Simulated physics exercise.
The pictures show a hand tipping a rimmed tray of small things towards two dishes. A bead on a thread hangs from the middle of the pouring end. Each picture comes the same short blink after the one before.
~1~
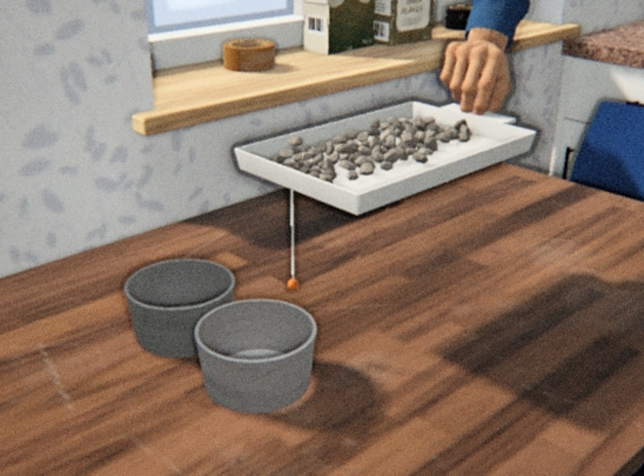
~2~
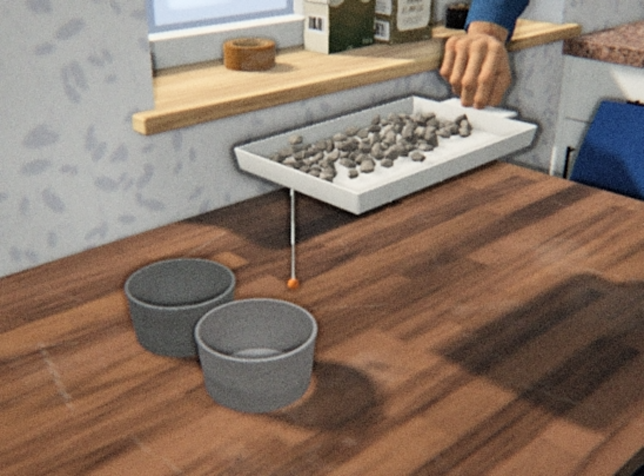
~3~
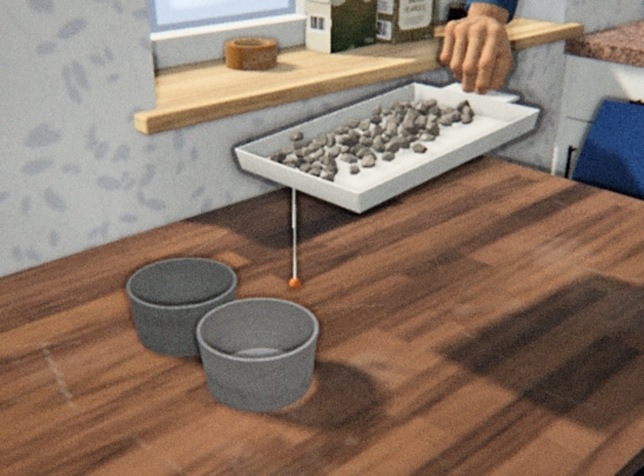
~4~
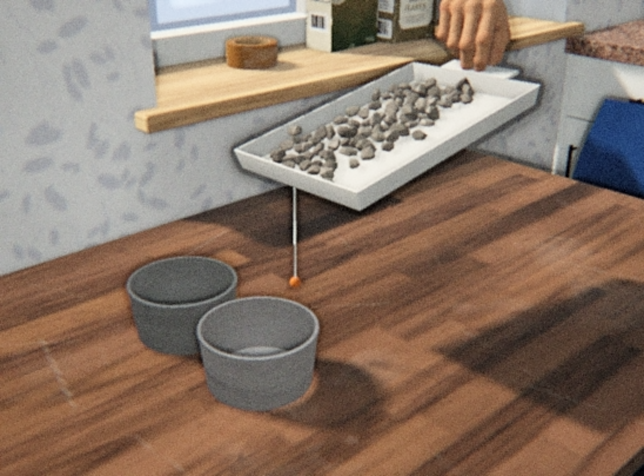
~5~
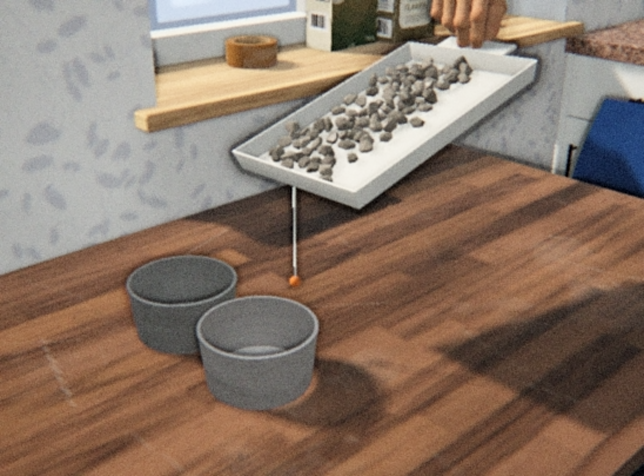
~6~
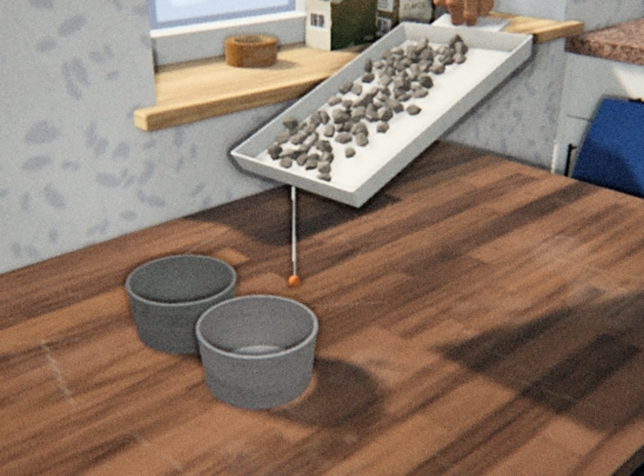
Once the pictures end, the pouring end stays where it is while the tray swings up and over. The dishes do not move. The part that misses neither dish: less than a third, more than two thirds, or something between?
The two hold more than two thirds of the load.
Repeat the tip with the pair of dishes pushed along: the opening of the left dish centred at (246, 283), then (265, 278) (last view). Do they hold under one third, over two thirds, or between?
First in the middle band, then under a third.
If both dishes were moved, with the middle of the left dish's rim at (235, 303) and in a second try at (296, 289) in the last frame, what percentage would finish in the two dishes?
Near 70 % and 10 %.
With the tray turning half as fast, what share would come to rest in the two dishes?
It comes to 80 per cent or so.
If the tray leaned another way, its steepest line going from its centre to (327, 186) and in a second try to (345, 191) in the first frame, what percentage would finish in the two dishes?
About 70 and 40 per cent.
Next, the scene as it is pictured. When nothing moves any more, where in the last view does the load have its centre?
At about (234, 359).
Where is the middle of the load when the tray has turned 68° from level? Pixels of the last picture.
Close to (274, 149).
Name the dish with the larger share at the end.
The winner is the right dish.
Soon, tray tipped steeply; nearly all on the tray; a small part in the air.
A while on, tray tipped past a quarter turn; about a quarter on the tray; about a third in the right dish; about a quarter in the left dish; a small part outside both; a small part in the air.
Towards the end, tray tipped past a quarter turn; about half in the right dish; about a quarter in the left dish; about a quarter outside both.
Finally, tray tipped past a quarter turn; about half in the right dish; about a quarter in the left dish; about a quarter outside both.
